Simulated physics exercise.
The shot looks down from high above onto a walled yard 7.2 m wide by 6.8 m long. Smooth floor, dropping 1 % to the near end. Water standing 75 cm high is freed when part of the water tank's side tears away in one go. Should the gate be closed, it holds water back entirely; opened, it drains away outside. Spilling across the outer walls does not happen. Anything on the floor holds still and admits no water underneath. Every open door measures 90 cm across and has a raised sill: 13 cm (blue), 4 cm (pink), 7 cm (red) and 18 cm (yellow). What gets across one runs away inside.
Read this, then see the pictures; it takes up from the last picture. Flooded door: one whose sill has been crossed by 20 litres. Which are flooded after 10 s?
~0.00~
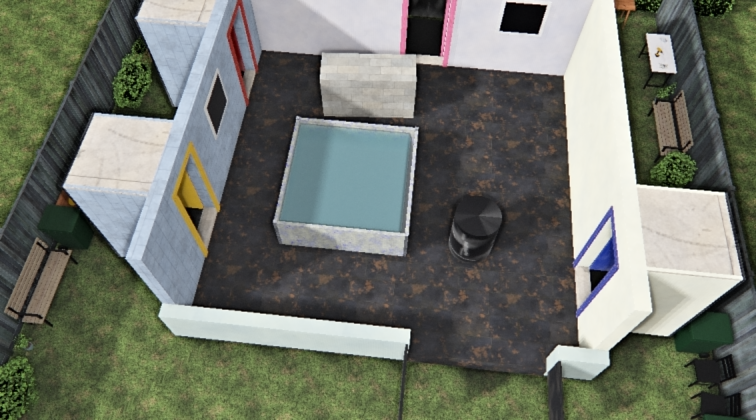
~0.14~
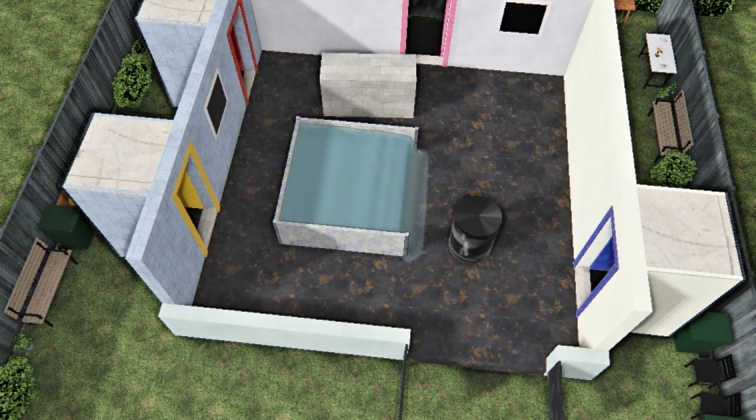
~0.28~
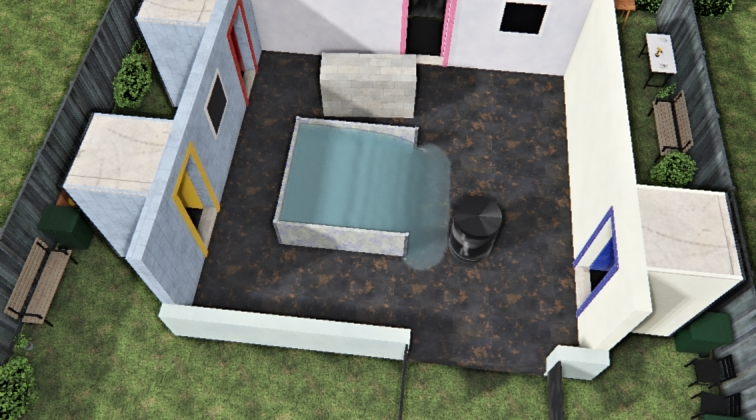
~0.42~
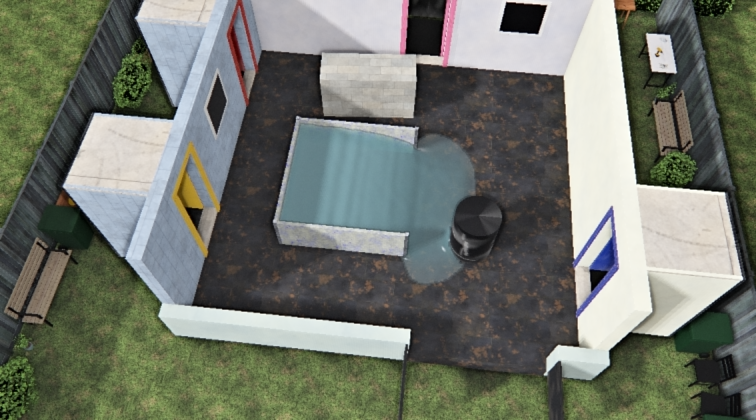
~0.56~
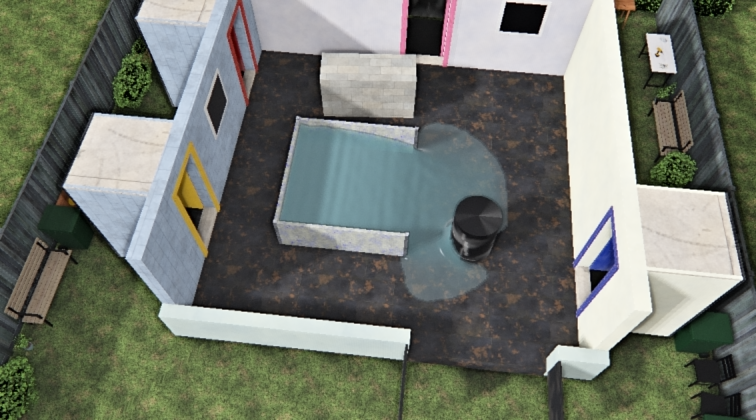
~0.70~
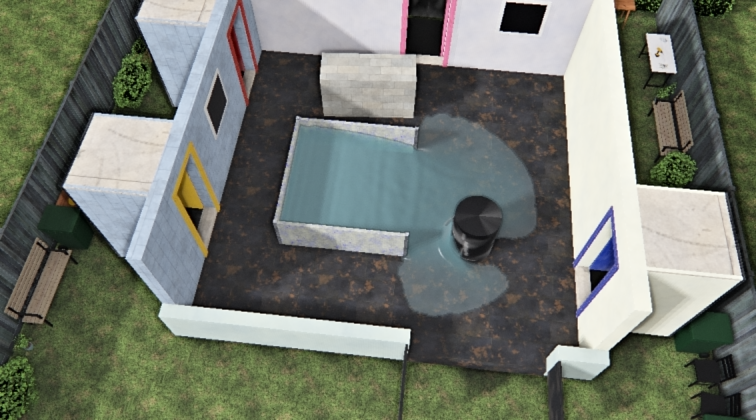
Outcome: The blue door is going to hold within the limit. The pink door is going to break the limit. The red door is going to break the limit. The yellow door is going to hold within the limit.
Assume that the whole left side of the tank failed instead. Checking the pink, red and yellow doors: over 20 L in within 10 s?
Pink exceeds; red exceeds; yellow exceeds.
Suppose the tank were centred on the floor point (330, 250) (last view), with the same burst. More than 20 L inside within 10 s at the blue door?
Lab note: Blue door limit exceeded.
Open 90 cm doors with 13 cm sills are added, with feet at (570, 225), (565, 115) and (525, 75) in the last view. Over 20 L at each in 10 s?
The first one exceeds it, the second one exceeds it, and the third one exceeds it.
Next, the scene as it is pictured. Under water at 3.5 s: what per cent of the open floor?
Wet share: Near 55 percent.
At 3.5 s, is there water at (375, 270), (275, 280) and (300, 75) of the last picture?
The first point is not yet hit, the second is not yet hit and the third is not yet hit.
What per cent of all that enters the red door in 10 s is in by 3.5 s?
It comes to about 0 per cent.
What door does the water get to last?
Yellow.
After 1.4 s water covers 35 % of the floor and is deepest (50 cm) near (448, 233); blue door not reached, pink door not reached, red door not reached, yellow door not reached.
After 2.2 s water covers 45 % of the floor and is deepest (42 cm) near (563, 198); blue door 12 cm at the sill, 0 L in, pink door not reached, red door not reached, yellow door not reached.
After 3.5 s water covers 55 % of the floor and is deepest (40 cm) near (550, 84); blue door 11 cm at the sill, 1 L in, pink door 5 cm at the sill, 0 L in, red door not reached, yellow door not reached.
After 6.0 s water covers 70 % of the floor and is deepest (22 cm) near (267, 60); blue door 7 cm at the sill, 2 L in, pink door 7 cm at the sill, 11 L in, red door 15 cm at the sill, 32 L in, yellow door not reached.
After 10.0 s water covers 95 % of the floor and is deepest (16 cm) near (189, 319); blue door 7 cm at the sill, 2 L in, pink door 5 cm at the sill, 39 L in, red door 9 cm at the sill, 90 L in, yellow door 4 cm at the sill, 0 L in.
